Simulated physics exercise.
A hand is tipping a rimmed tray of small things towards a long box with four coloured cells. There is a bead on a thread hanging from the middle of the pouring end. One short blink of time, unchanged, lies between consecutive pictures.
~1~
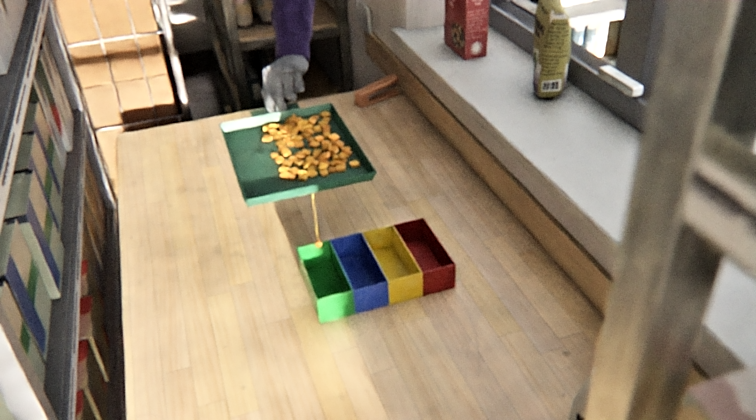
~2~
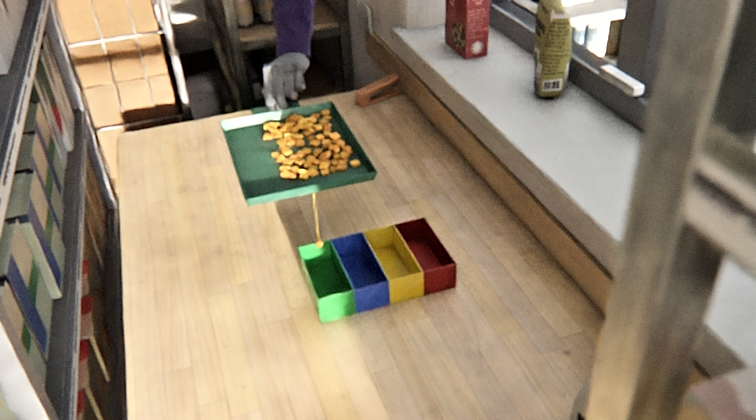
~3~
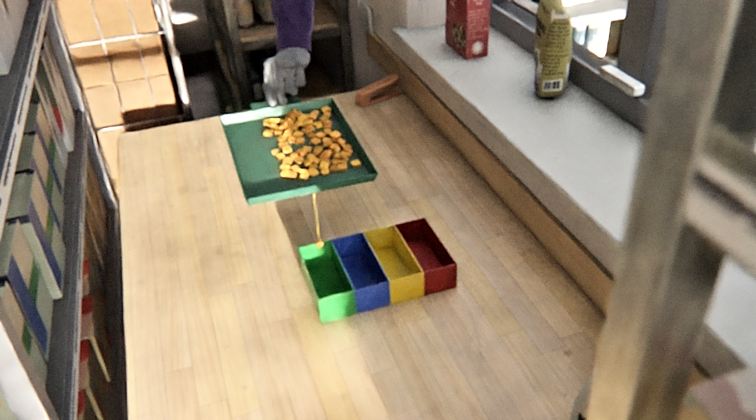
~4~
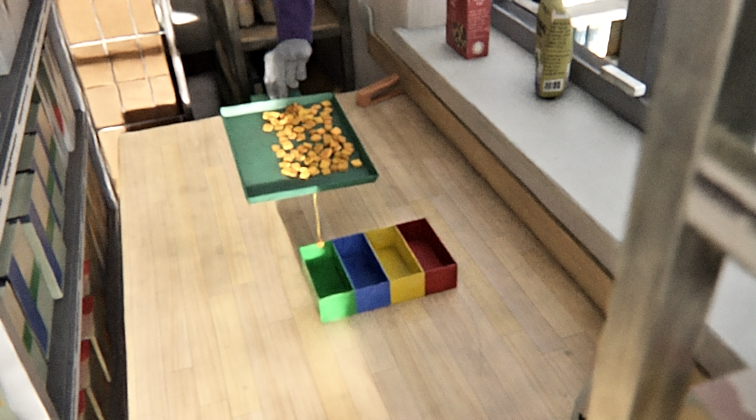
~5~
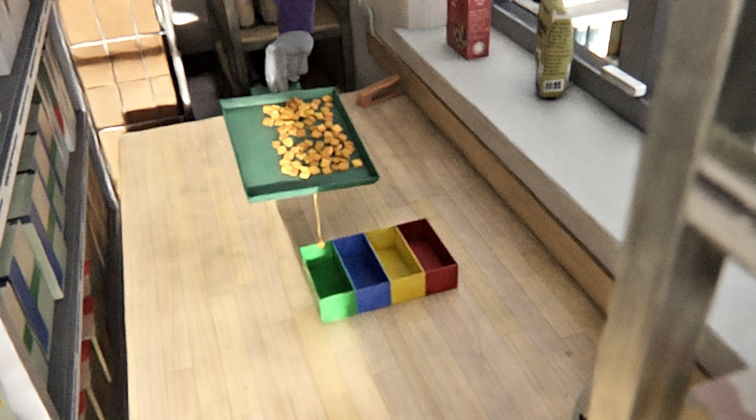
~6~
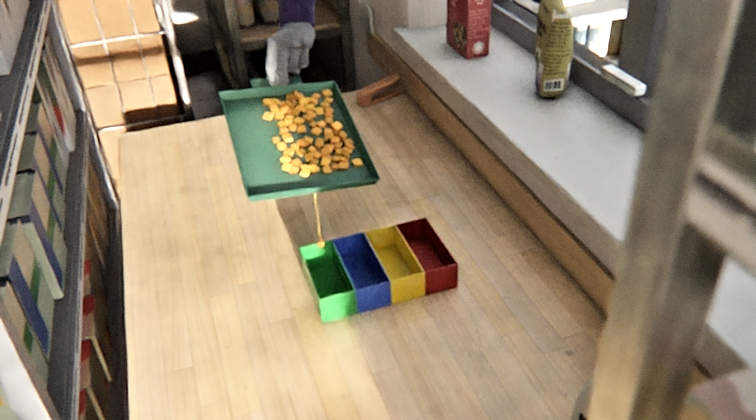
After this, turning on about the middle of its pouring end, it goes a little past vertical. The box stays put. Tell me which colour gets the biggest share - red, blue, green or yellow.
The biggest share goes to yellow.
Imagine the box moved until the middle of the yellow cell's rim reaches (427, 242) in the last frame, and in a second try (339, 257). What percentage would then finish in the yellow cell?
The first try gives 0 per cent, the second 10 per cent.
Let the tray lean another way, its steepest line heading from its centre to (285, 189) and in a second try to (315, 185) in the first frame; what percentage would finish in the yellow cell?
Lab note: Try 1 = 0 %, try 2 = 30 %.
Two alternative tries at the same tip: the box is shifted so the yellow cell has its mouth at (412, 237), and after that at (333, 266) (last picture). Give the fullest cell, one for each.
The blue cell, then the red one.
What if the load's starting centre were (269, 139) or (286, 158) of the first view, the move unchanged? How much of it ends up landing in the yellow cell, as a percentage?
You'd see roughly 60 per cent first and roughly 60 per cent second.
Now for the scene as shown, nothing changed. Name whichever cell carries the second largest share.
Next after the leader comes the blue one.
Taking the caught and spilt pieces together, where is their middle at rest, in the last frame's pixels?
Roughly at pixel (384, 262).
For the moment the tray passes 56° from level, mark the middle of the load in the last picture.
Centre estimate: (353, 171).
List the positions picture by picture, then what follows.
In the first frame, corners of the pouring end (247, 198) and (372, 171), level; middle of the load (314, 144), cereal squares; bead on its thread (319, 244); green cell (336, 305); blue cell (371, 295); yellow cell (406, 286); red cell (439, 278).
In the second frame, corners of the pouring end (248, 197) and (373, 171), level; middle of the load (315, 143).
In the third frame, corners of the pouring end (248, 197) and (374, 172), tipped barely, lowest at the right corner; middle of the load (315, 141).
In the fourth frame, corners of the pouring end (249, 196) and (375, 174), tipped a little, lowest at the right corner; middle of the load (316, 138).
In the fifth frame, corners of the pouring end (250, 195) and (376, 175), tipped a little, lowest at the right corner; middle of the load (316, 135).
In the sixth frame, corners of the pouring end (250, 194) and (376, 177), tipped a little, lowest at the right corner; middle of the load (316, 131); green cell (339, 304); blue cell (374, 295); yellow cell (408, 286); red cell (441, 277).
Just after the last frame, tray tipped steeply; the larger part on the tray; about a tenth falling or outside the box.
A moment on, tray tipped right over; roughly a quarter on the tray; roughly half in the yellow cell; about a tenth in the blue cell; just a few in the green cell; just a few in the red cell; about a tenth falling or outside the box.
Further on, tray tipped past a quarter turn; roughly two thirds in the yellow cell; roughly a quarter in the blue cell; just a few in the green cell; just a few in the red cell.
When it is over, tray tipped past a quarter turn; roughly two thirds in the yellow cell; roughly a quarter in the blue cell; just a few in the green cell; just a few in the red cell.
